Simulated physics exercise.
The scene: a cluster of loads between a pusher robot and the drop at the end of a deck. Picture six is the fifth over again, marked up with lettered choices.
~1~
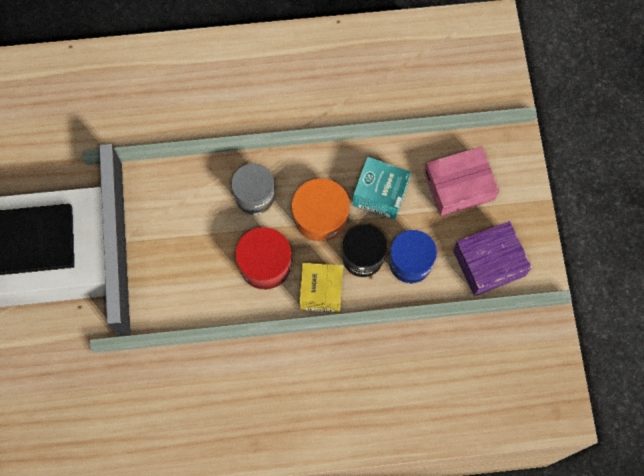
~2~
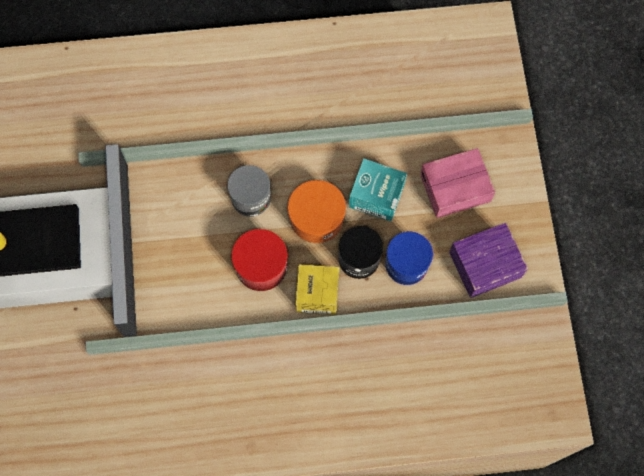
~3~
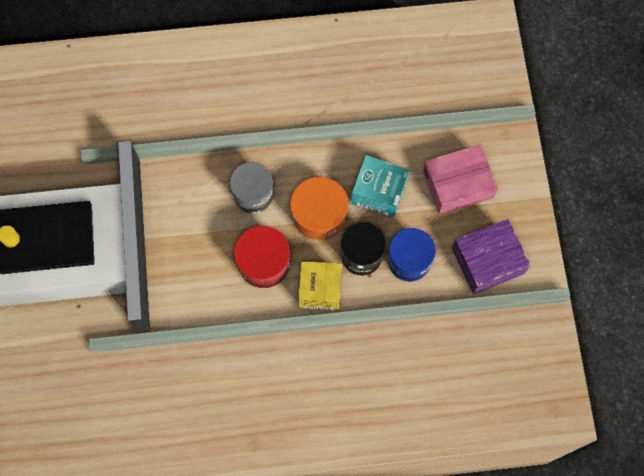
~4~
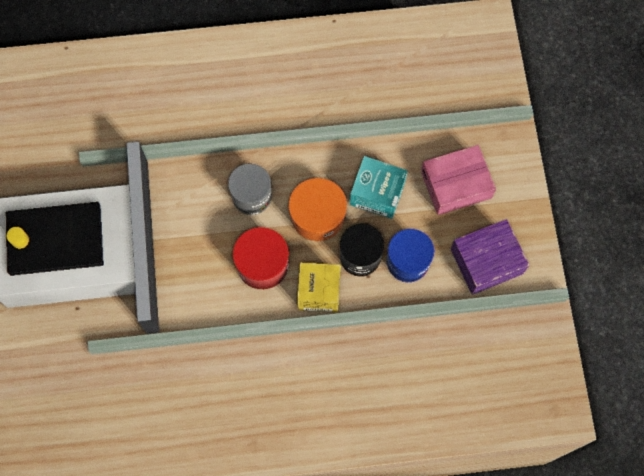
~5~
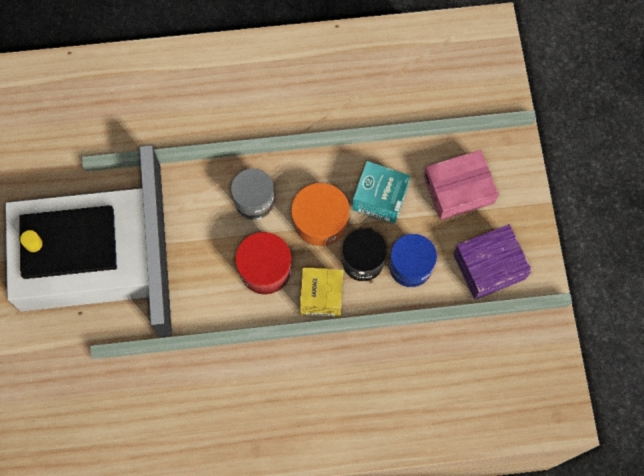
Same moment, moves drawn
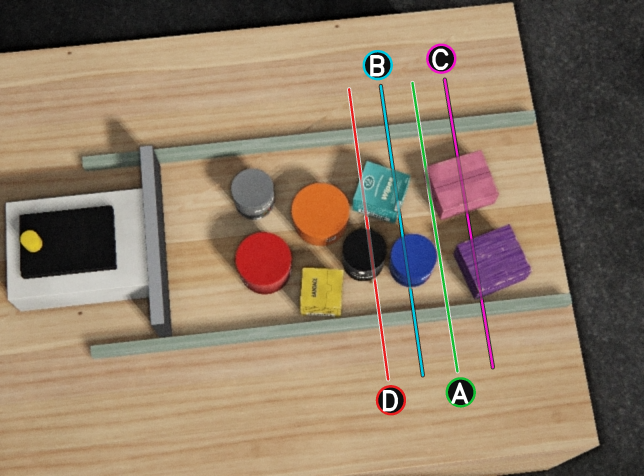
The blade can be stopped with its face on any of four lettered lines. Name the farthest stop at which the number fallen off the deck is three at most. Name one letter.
It should halt at C.
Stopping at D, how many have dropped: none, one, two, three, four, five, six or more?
In all, none.
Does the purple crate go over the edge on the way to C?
By then, yes.
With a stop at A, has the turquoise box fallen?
No.
On the marked copy, A at (434, 220); B at (401, 224); C at (468, 217); D at (368, 228).
Taking C. A third of the way, robot (192, 228); turquoise box (390, 190); yellow box (336, 290).
Two thirds of the way, robot (308, 216); pink box (521, 170); purple crate (522, 260).
When it is over, robot (394, 207); pink box over the edge; purple crate over the edge; two fallen.
As for the rest, A is within the limit but short; B is within the limit but short; D is within the limit but short.
